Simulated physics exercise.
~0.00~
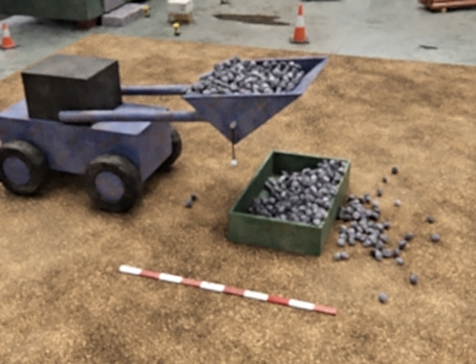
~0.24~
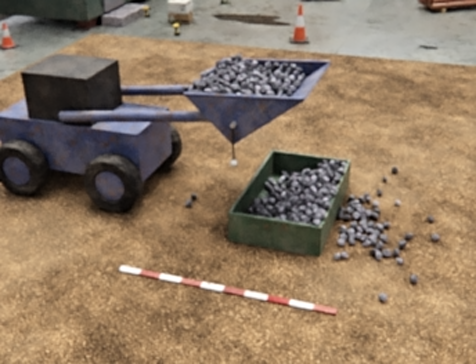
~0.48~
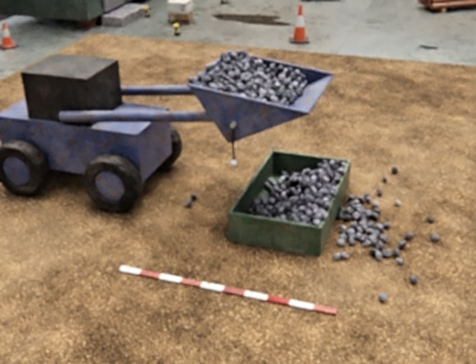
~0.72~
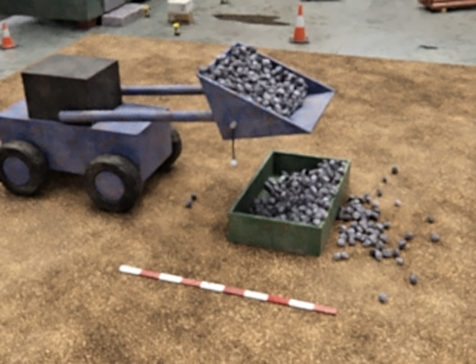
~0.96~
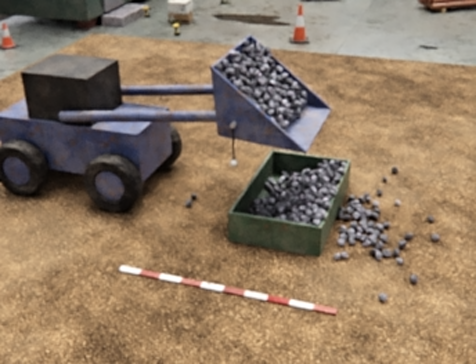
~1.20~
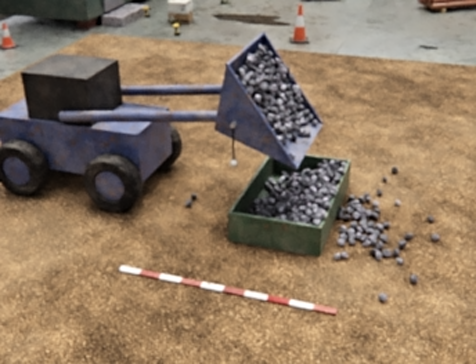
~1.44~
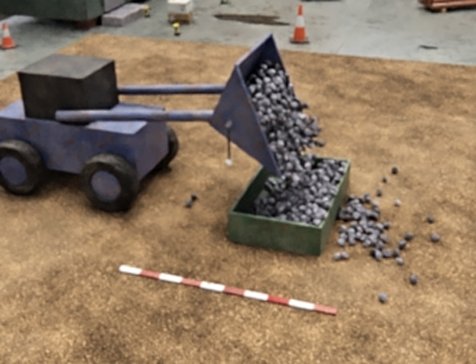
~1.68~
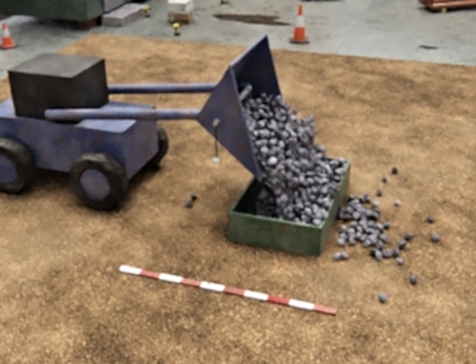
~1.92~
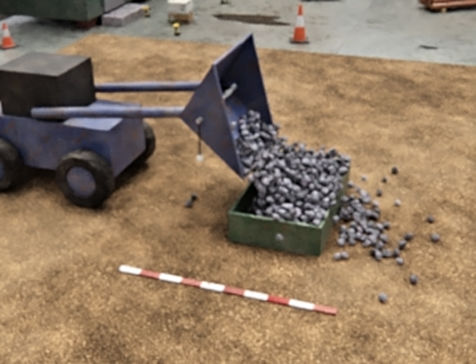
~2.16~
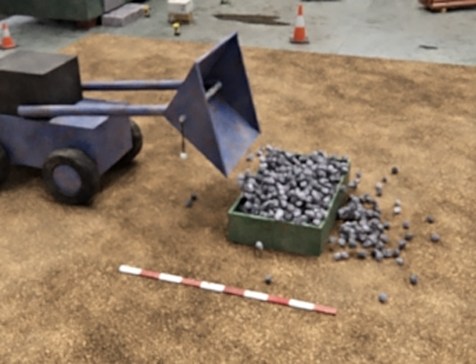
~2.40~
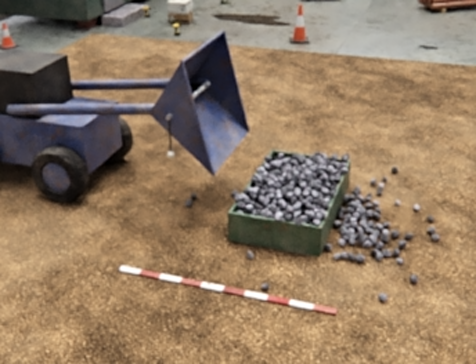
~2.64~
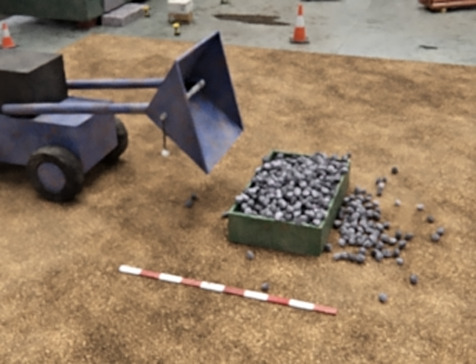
A small blue loader tipped its raised bucket of dark stones forward over a green bin, pouring them in as it backed away to the left, and ended with the bucket empty, the bin heaped full and some stones scattered on the ground.
